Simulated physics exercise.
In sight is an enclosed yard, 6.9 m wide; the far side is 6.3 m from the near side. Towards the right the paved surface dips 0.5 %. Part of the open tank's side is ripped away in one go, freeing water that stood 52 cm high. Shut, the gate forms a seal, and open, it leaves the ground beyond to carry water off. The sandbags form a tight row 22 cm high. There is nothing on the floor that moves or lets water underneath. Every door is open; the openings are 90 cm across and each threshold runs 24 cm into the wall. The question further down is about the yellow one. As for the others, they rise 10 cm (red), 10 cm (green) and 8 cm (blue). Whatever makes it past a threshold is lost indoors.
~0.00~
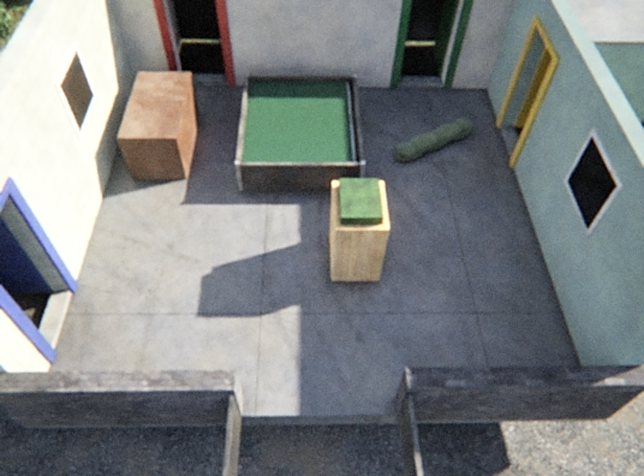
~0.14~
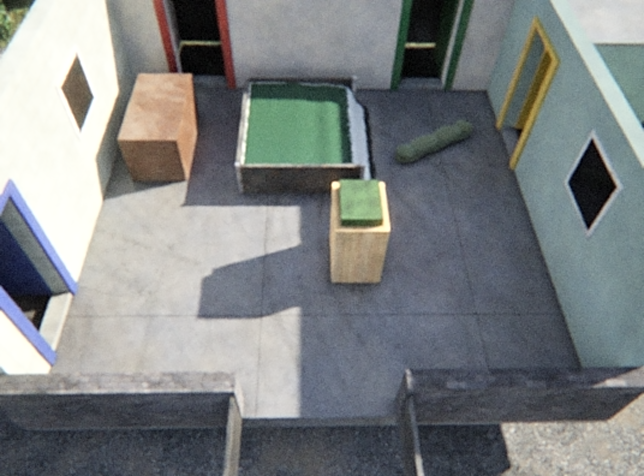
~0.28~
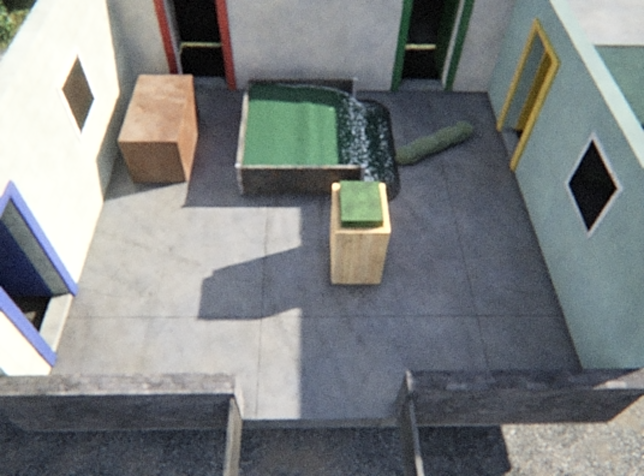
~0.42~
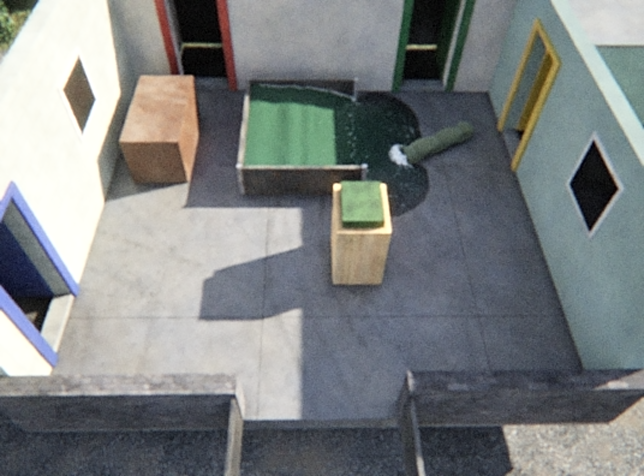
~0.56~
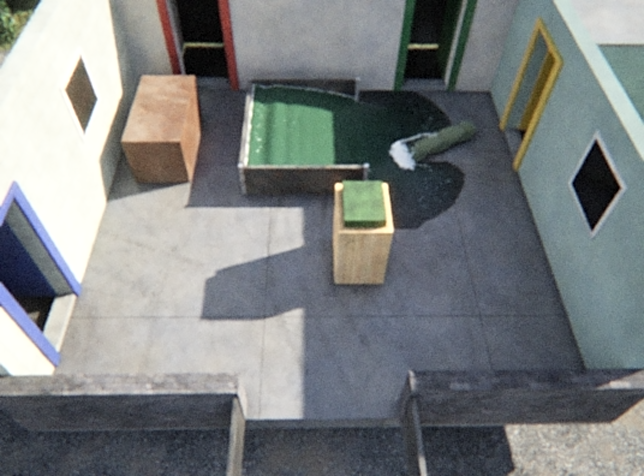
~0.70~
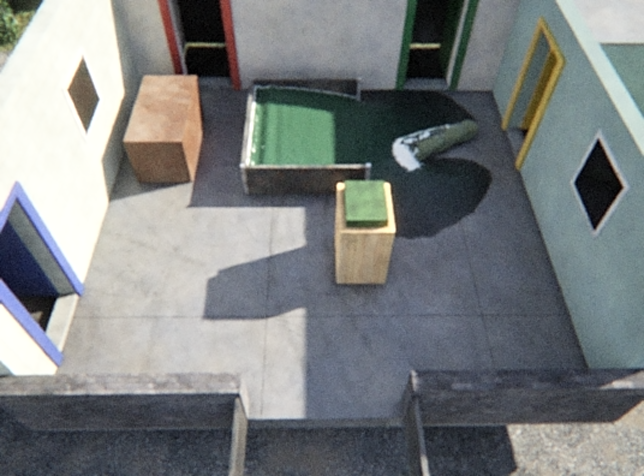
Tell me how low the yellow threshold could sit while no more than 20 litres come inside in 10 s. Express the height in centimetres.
At least 15 cm or so.
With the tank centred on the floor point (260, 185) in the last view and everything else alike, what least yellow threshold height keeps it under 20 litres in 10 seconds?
Some 14.0 cm.
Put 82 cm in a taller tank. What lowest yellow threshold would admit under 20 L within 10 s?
Then a height close to 28 cm.
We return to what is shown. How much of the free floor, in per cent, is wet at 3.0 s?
Roughly 35 percent.
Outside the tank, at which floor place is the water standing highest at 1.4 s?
(492, 96).
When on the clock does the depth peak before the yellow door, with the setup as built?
Crest at t of about 2.2 s.
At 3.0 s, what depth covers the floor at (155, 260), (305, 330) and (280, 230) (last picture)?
Depths of roughly 0 cm, 0 cm and 0 cm, in that order.
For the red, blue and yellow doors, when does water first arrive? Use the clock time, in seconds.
The red door at 5.0 seconds, the blue door at 7.0 seconds, the yellow door at 1.3 seconds.
After 1.4 s water covers 25 % of the floor, deepest (58 cm) near (492, 96); 6 cm at the yellow door, 0 litres in over its 7 cm threshold.
After 3.0 s water covers 35 % of the floor, deepest (28 cm) near (494, 101); 16 cm at the yellow door, 36 litres in over its 7 cm threshold.
After 10.0 s water covers 85 % of the floor, deepest (9 cm) near (547, 258); 4 cm at the yellow door, 80 litres in over its 7 cm threshold.
At the yellow door as built, the water arrived by 1.3 s and peaked near 20 cm at 2.2 s.
Run again over the same 10 s with other heights there, 36 litres in over 11.5 cm, 9 litres over 19 cm. The limit of 20 litres is kept from about 15 cm up.
